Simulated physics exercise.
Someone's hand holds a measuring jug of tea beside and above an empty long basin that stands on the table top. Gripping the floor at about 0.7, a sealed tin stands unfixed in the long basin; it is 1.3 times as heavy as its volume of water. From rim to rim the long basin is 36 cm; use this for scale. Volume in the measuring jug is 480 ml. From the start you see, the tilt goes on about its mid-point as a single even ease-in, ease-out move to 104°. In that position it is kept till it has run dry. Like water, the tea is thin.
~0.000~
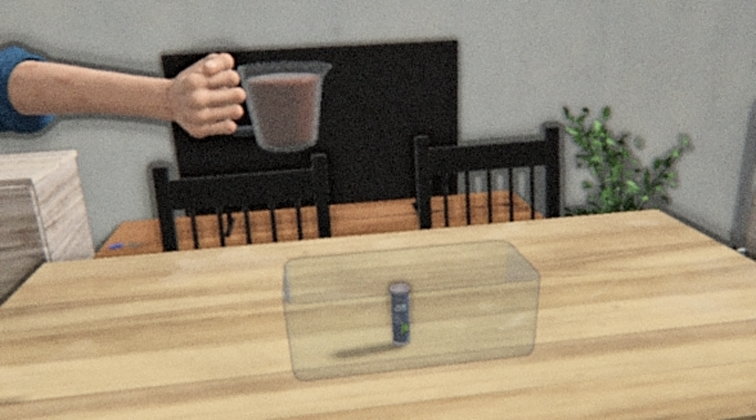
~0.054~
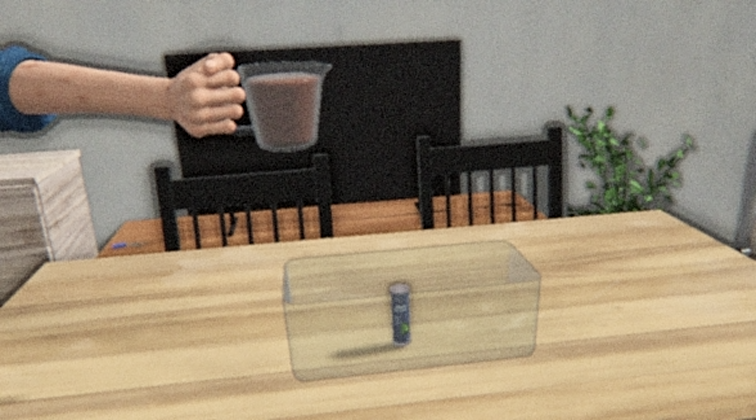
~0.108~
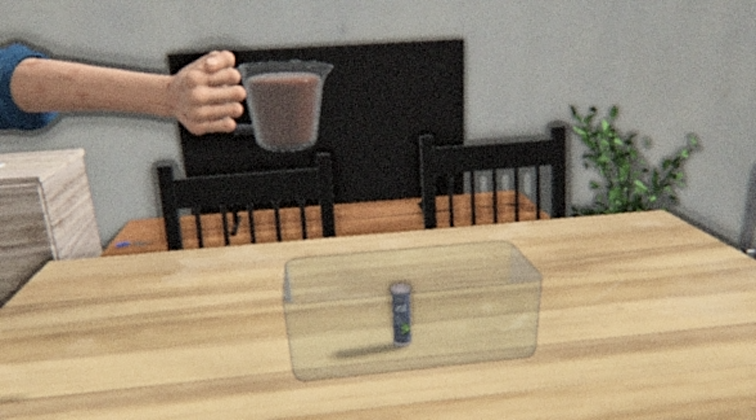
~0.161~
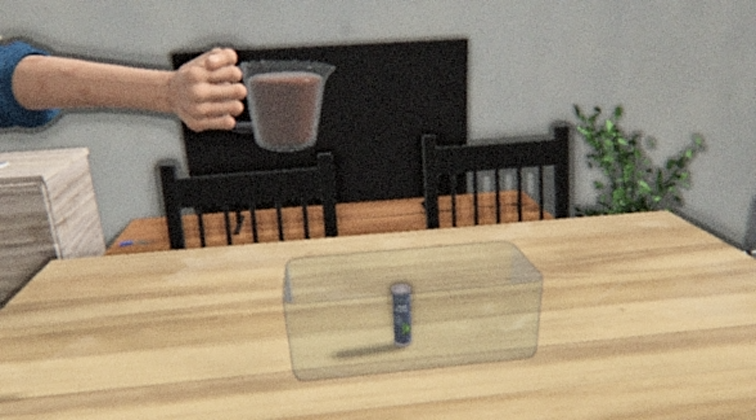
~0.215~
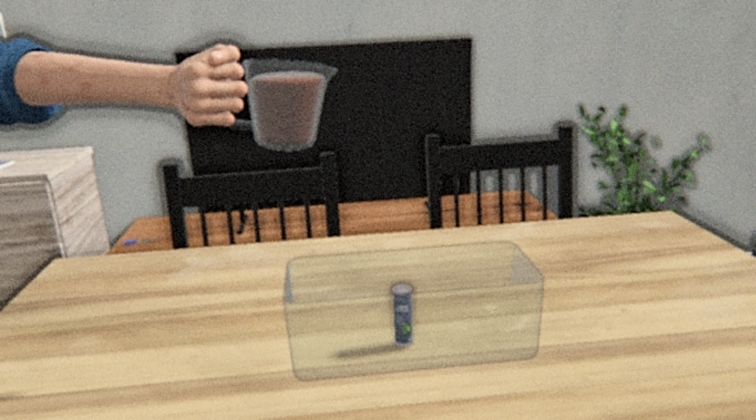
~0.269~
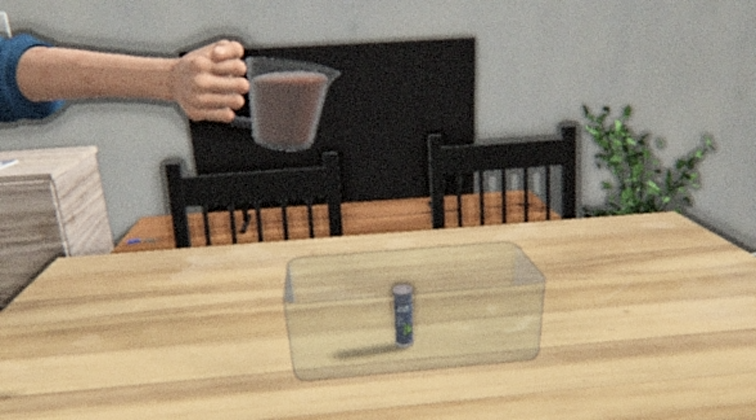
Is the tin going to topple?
No.
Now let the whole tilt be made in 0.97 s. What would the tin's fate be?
The tin stays up.
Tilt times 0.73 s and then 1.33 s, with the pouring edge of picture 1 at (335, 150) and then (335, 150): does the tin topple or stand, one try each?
Try 1: Tipped over; try 2: Tipped over.
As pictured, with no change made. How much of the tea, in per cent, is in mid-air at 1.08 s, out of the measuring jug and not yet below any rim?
Estimate: Around 30 per cent.
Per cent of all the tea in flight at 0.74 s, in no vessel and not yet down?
Roughly 22 percent.
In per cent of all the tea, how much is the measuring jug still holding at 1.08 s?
Around 18 in a hundred.
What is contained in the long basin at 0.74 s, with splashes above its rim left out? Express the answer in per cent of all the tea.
At that time the basin holds about 3 per cent of the liquid.
By 0.74 s the tilt is 61° and 74 per cent is still to pour; the tin stands where it began.
By 1.08 s the tilt is 95° and 18 per cent is still to pour; the tin stands where it began.
By 1.44 s the tilt is 104° and 0 per cent is still to pour; the tin stands where it began.
By 1.83 s the tilt is 104° and 0 per cent is still to pour; the tin stands where it began.
At rest the tin stands where it began.
